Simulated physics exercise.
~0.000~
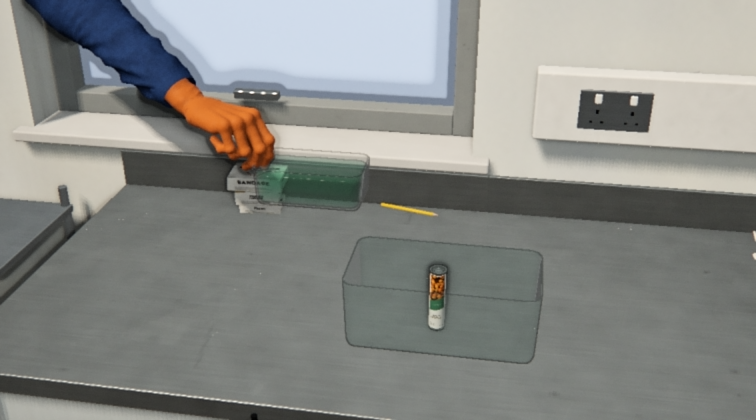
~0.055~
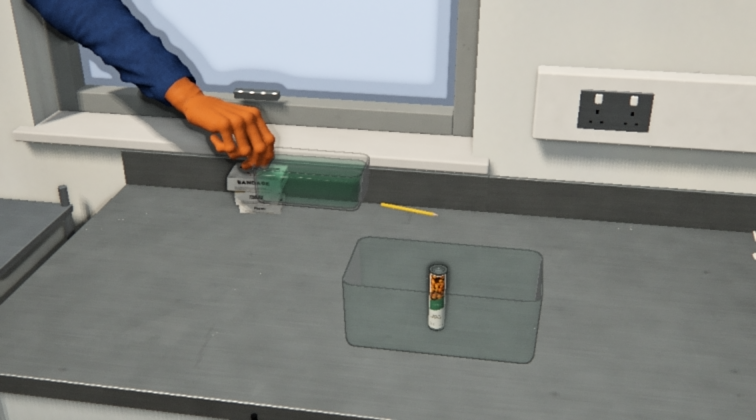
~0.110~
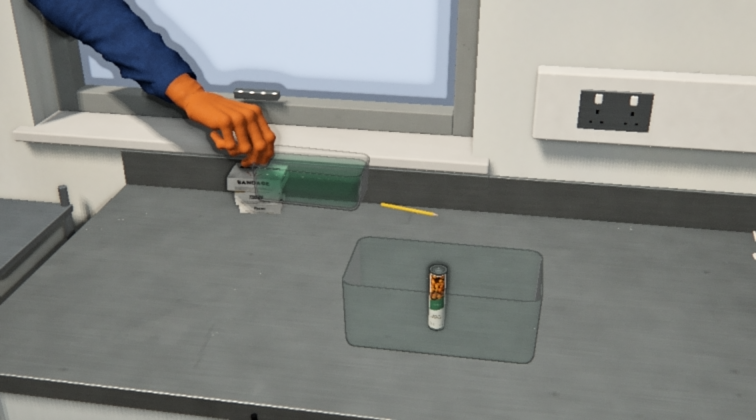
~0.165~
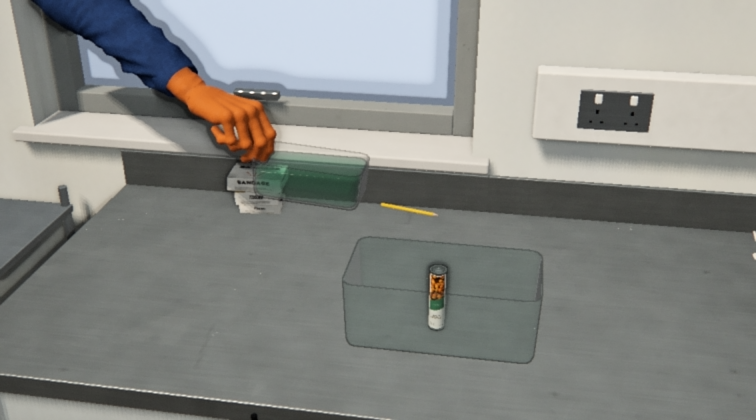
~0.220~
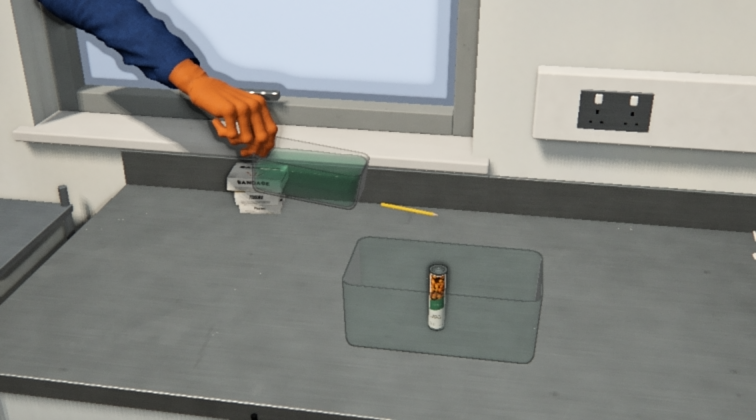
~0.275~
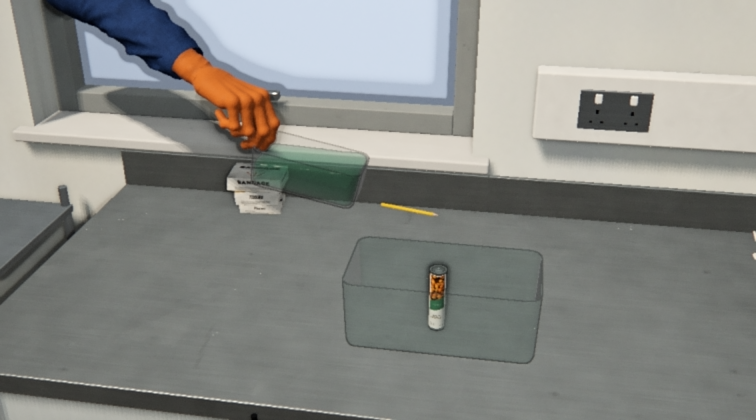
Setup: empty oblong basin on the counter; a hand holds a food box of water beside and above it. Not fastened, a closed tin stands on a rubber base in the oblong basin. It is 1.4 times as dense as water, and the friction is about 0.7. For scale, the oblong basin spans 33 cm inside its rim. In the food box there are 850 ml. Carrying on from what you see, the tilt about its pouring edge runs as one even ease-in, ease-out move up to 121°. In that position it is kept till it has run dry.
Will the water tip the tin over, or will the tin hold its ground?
It holds its ground.
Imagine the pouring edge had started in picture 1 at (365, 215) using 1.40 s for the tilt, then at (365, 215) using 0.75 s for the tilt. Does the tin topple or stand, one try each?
Trial 1 - tin tips; trial 2 - tin tips.
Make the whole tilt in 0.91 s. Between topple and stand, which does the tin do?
In that case the tin does not tip.
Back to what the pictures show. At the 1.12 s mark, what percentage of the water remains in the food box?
2 per cent or thereabouts.
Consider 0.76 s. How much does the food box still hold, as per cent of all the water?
Some 26 % of it is still there.
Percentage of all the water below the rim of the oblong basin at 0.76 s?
I'd estimate some 20 percent of the liquid.
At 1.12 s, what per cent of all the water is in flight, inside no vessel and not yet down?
Roughly 8 %.
Then, 0.76 s in, the tilt is 69° and 26 per cent is still to pour; the tin stands where it began.
Then, 1.12 s in, the tilt is 109° and 2 per cent is still to pour; the tin stands where it began.
Then, 1.49 s in, the tilt is 121° and 0 per cent is still to pour; the tin stands where it began.
Then, 1.90 s in, the tilt is 121° and 0 per cent is still to pour; the tin stands where it began.
Finally, the tin stands where it began.
